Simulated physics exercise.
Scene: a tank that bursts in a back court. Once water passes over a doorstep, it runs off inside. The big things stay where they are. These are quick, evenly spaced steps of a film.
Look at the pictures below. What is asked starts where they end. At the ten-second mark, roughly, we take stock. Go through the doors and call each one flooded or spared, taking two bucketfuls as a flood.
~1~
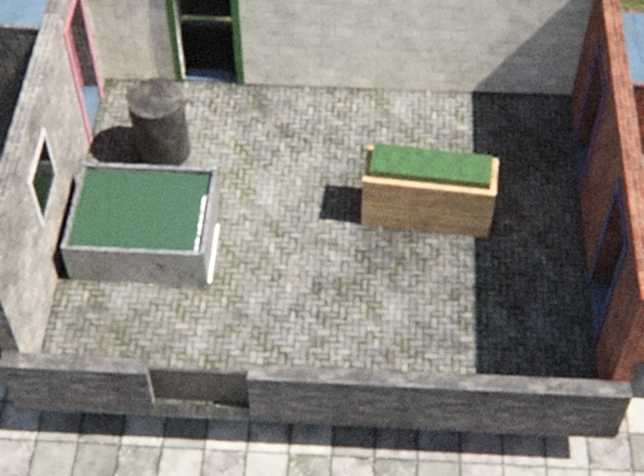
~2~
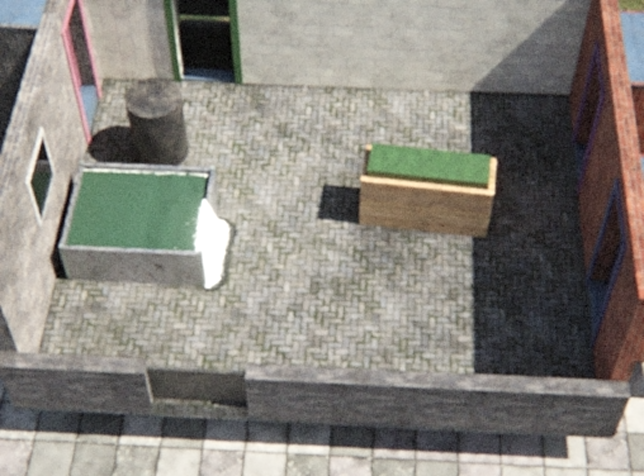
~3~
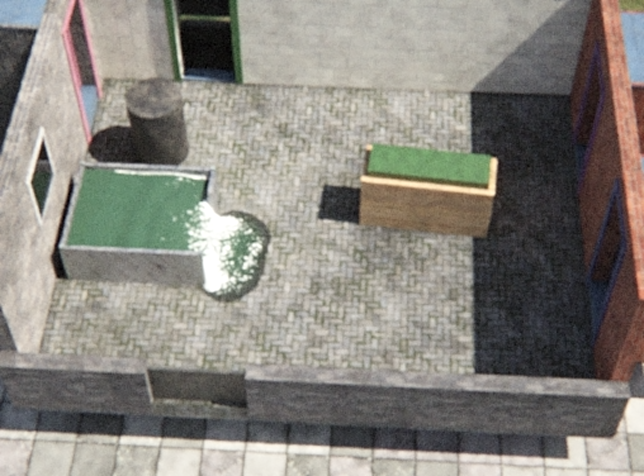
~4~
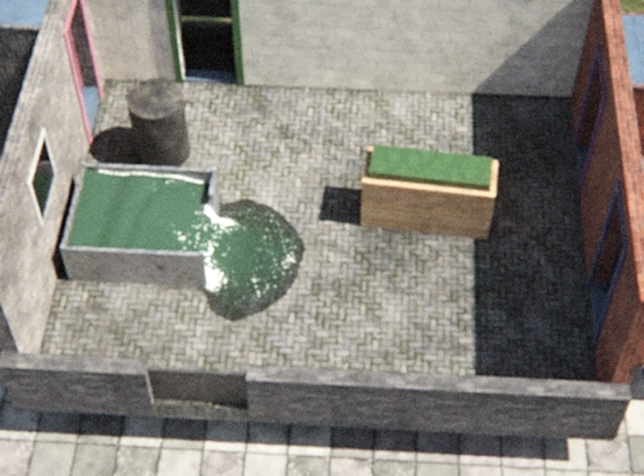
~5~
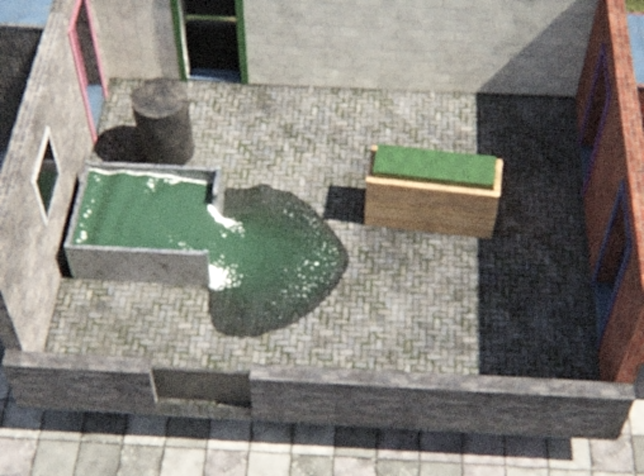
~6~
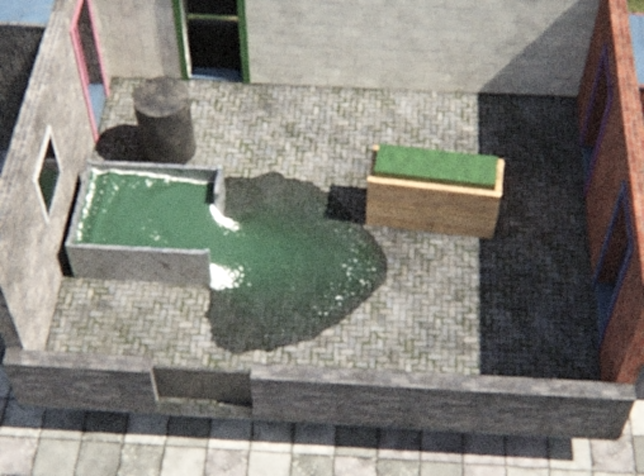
Pink door: Spared, purple door: Spared, green door: Spared, blue door: Spared.
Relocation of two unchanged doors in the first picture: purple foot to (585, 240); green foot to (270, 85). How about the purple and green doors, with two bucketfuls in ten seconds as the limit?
Note: Purple beats the limit, green does not reach the limit.
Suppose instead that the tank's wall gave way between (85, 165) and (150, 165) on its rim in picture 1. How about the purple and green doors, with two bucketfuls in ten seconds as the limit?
Purple overflows; green overflows.
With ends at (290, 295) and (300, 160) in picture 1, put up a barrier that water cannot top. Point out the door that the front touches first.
I'd go with the one in green.
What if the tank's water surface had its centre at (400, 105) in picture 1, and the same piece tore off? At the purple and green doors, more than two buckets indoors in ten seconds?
Purple: Above the mark; green: Below the mark.
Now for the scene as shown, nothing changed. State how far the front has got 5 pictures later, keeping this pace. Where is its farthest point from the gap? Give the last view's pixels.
I'd say around (536, 308).
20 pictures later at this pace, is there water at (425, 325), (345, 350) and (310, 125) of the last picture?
In that order the points end up soaked, soaked and soaked.
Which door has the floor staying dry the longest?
Looks like the pink-painted one.
A moment on, water covers 30 % of the floor; the pink door not reached, the purple door not reached, the green door not reached, the blue door not reached.
Next, water covers 45 % of the floor; the pink door not reached, the purple door not reached, the green door not reached, the blue door wet at the sill, nothing in.
Then, water covers 55 % of the floor; the pink door not reached, the purple door wet at the sill, nothing in, the green door not reached, the blue door wet at the sill, nothing in.
Later, water covers 70 % of the floor; the pink door not reached, the purple door wet at the sill, nothing in, the green door wet at the sill, nothing in, the blue door wet at the sill, nothing in.
In the end, water covers 90 % of the floor; the pink door wet at the sill, nothing in, the purple door wet at the sill, nothing in, the green door wet at the sill, nothing in, the blue door wet at the sill, nothing in.
